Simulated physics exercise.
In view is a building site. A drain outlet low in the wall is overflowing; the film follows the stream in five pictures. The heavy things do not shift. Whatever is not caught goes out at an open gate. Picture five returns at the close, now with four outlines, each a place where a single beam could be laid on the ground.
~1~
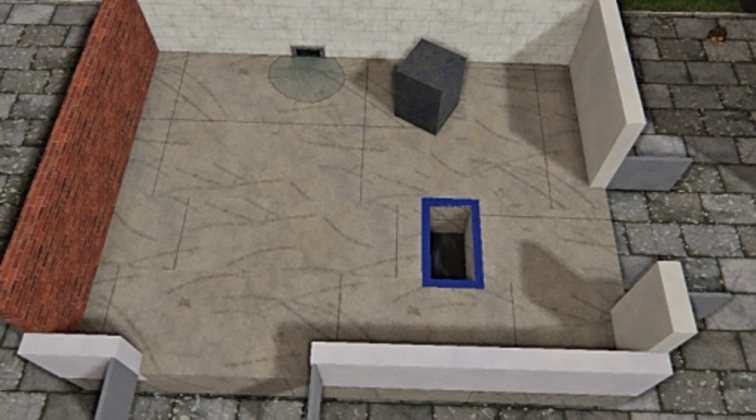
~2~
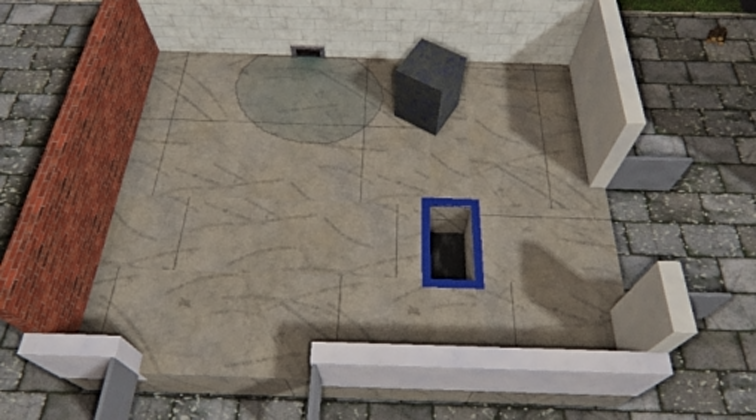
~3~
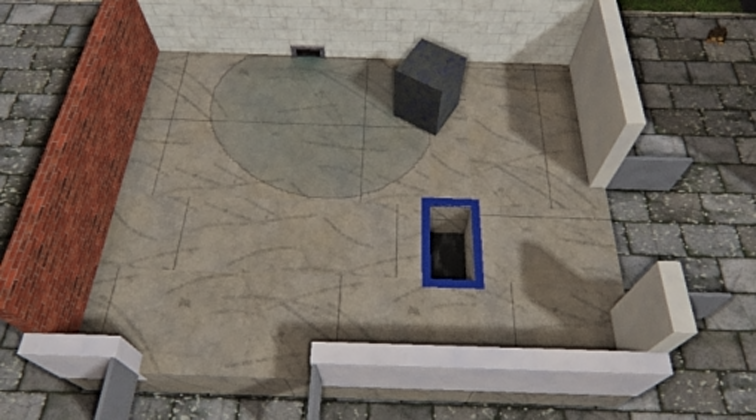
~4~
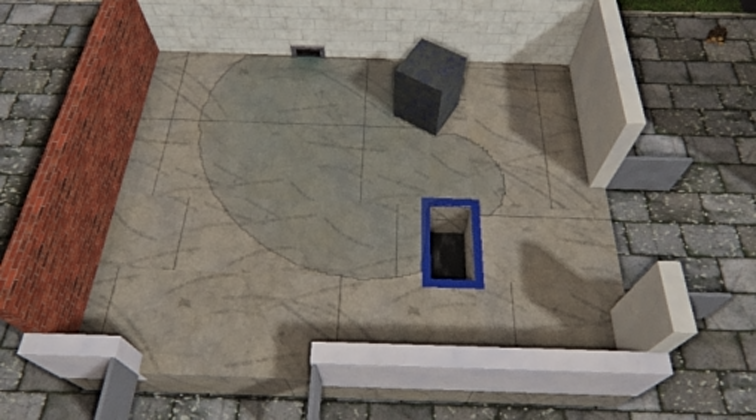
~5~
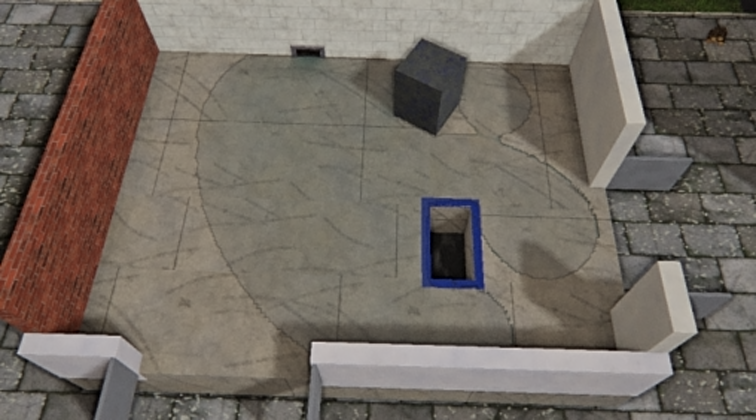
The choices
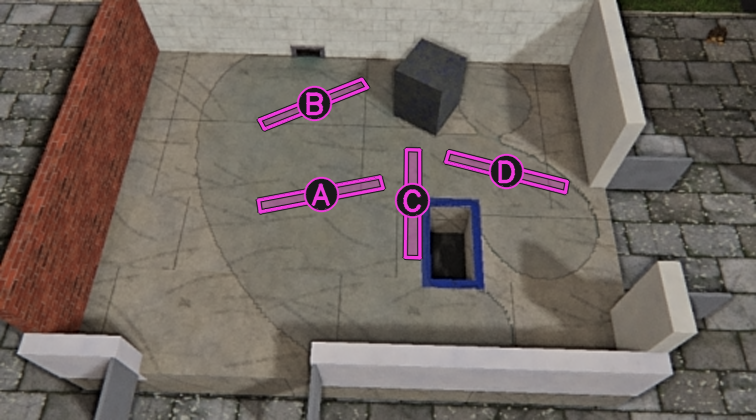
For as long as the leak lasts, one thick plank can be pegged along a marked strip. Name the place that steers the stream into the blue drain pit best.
D works best here.
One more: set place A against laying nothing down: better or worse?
Worse.
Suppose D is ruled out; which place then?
That is place A.
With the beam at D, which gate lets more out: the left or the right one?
More leaves on the right.
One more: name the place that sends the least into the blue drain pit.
C it is.
On the marked copy, A from (259, 206) to (381, 182); B from (261, 124) to (364, 83); C from (412, 257) to (413, 149); D from (447, 156) to (566, 187).
If A is chosen, about 24 % of the stream goes into the blue drain pit, about 75 % out by the gates.
If B is chosen, about 12 % of the stream goes into the blue drain pit, about 87 % out by the gates.
If C is chosen, about 5 % of the stream goes into the blue drain pit, about 94 % out by the gates.
If D is chosen, about 43 % of the stream goes into the blue drain pit, about 57 % out by the gates.
